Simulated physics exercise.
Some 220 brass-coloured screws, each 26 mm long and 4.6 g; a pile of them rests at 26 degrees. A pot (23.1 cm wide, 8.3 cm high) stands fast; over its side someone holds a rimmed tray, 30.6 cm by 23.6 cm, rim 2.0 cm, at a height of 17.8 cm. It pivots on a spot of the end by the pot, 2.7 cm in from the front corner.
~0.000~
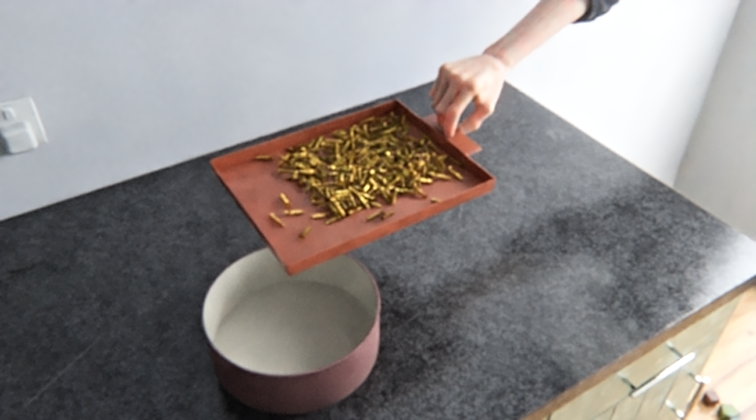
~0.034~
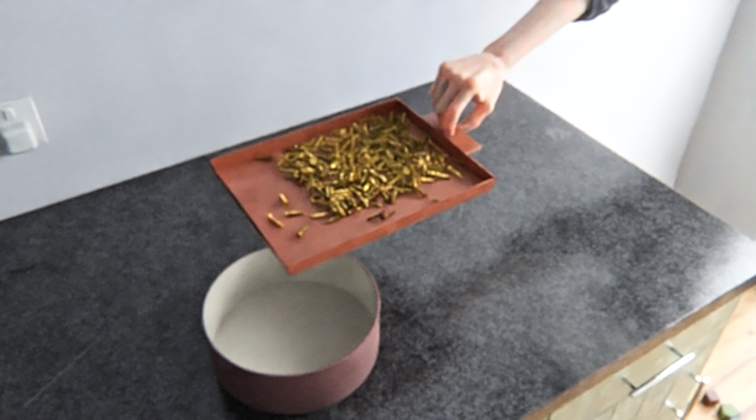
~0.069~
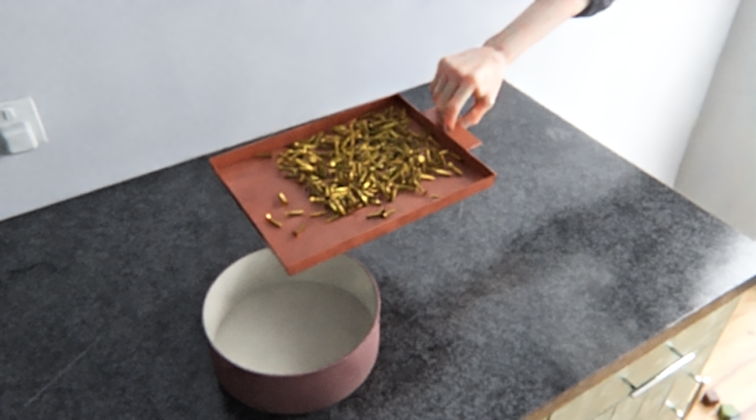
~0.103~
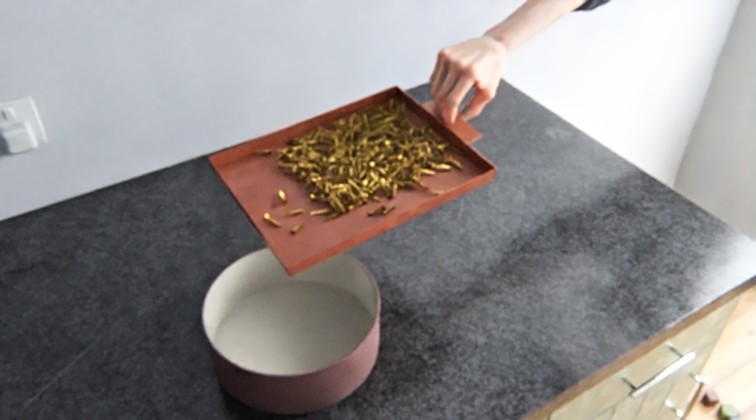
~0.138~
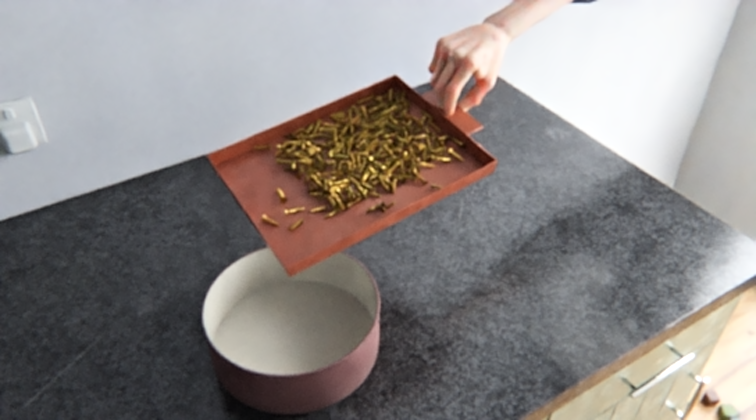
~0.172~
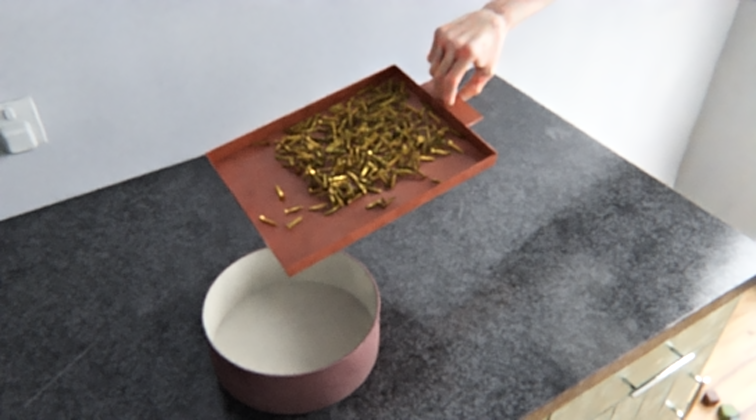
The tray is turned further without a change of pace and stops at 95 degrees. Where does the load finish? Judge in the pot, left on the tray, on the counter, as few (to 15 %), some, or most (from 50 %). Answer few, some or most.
Pot most, tray few, counter some.
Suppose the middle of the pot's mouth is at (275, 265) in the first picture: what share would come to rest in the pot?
About 5 per cent.
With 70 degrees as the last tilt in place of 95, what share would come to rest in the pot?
Then about 55 per cent.
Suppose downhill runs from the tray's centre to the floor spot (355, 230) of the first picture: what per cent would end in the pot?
Some 60 per cent.
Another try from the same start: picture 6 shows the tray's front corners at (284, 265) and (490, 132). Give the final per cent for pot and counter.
Pot 20, counter 80.
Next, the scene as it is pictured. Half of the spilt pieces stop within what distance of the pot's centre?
About 20 cm.
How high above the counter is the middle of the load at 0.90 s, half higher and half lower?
Some 14 cm.
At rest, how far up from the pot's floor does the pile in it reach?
About 2.5 cm.
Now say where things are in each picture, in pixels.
Tray tilt 0 degrees, front corners at (288, 264) and (493, 179); middle of the pieces at (370, 165); pot at (292, 302), in the first picture.
Tray tilt 0 degrees, front corners at (288, 264) and (493, 177); middle of the pieces at (370, 164), in the second picture.
Tray tilt 2 degrees, front corners at (288, 264) and (494, 174); middle of the pieces at (370, 161), in the third picture.
Tray tilt 4 degrees, front corners at (288, 265) and (494, 168), lowest corner left front; middle of the pieces at (369, 156), in the fourth picture.
Tray tilt 7 degrees, front corners at (287, 266) and (495, 160), lowest corner left front; middle of the pieces at (369, 150), in the fifth picture.
Tray tilt 10 degrees, front corners at (287, 267) and (495, 153), lowest corner left front; middle of the pieces at (368, 144); pot at (292, 302). Its pace works out near 90 degrees a second, in the sixth picture.
After 0.61 s, tilt 51 degrees; the tray holds 100 %, the pot 0 %.
After 0.90 s, tilt 78 degrees; the tray holds 40 %, the pot 15 %.
After 1.30 s, tilt 95 degrees; the tray holds 0 %, the pot 60 %.
In the end, at 2.1 s, pot 65 %, tray 0 %, counter 35 %.
